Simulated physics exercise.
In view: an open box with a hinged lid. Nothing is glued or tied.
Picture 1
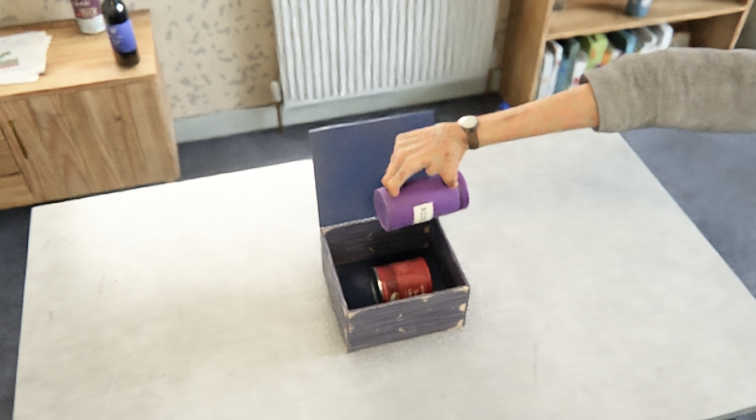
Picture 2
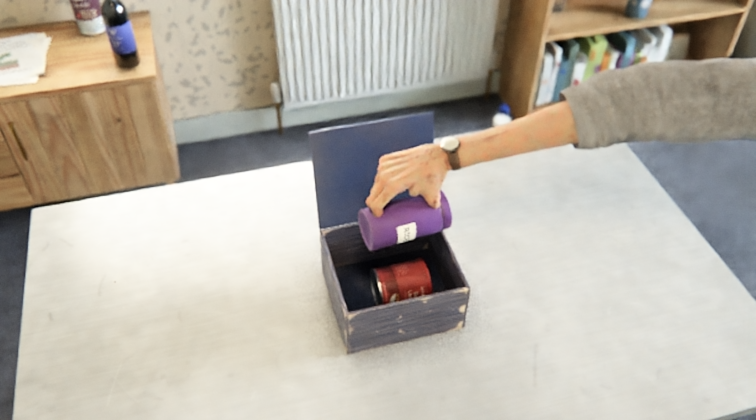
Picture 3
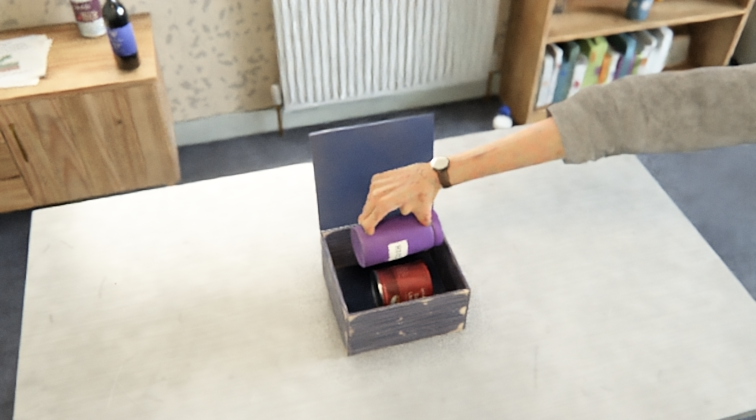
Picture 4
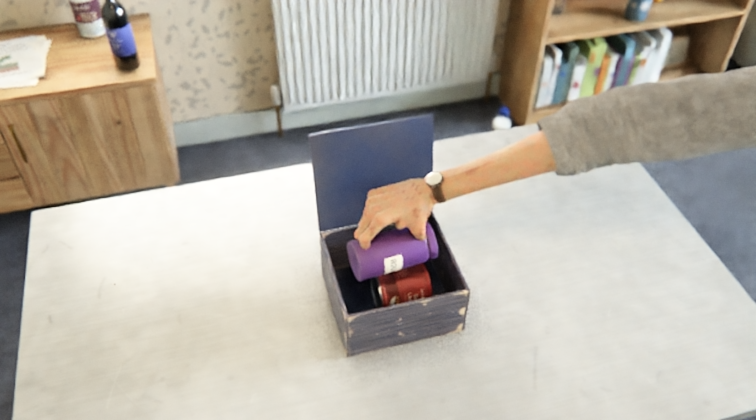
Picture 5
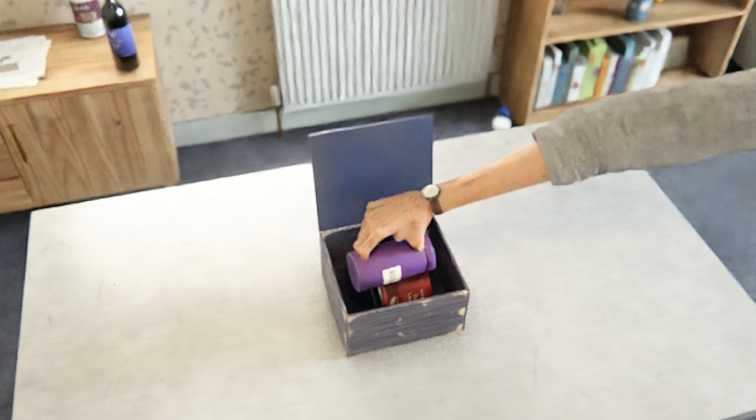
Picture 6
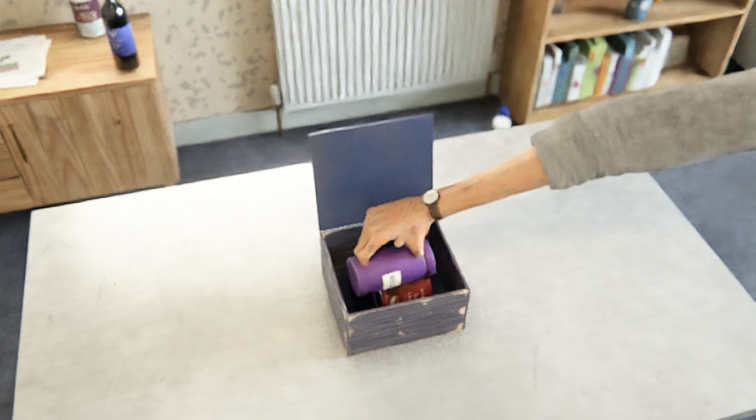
On a pale tabletop, a hand lowering a purple jar into an open dark box, above a red tin lying inside.
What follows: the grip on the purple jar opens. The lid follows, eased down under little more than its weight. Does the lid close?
As it turns out, it sits on the rim.
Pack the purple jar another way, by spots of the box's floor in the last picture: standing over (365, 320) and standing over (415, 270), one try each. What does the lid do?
First, it stays ajar; second, it is held up.
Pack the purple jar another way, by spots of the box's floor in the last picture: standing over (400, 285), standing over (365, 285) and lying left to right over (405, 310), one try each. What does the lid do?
In the first case it is held up; in the second case it is held up; in the third case it closes.
Then, 0.60 s after the last picture, purple jar rolled about its own width near (398, 311); red tin rolled a little.
Then, 1.50 s after the last picture, lid 66° above the rim; purple jar rolled about its own width near (398, 311); red tin rolled about its own width.
Then, 2.10 s after the last picture, lid 21° above the rim; purple jar rolled about its own width near (398, 311); red tin rolled about its own width.
At rest, lid shut; moved from the start, purple jar and red tin. Seen from the same camera at the end, purple jar near (398, 311).
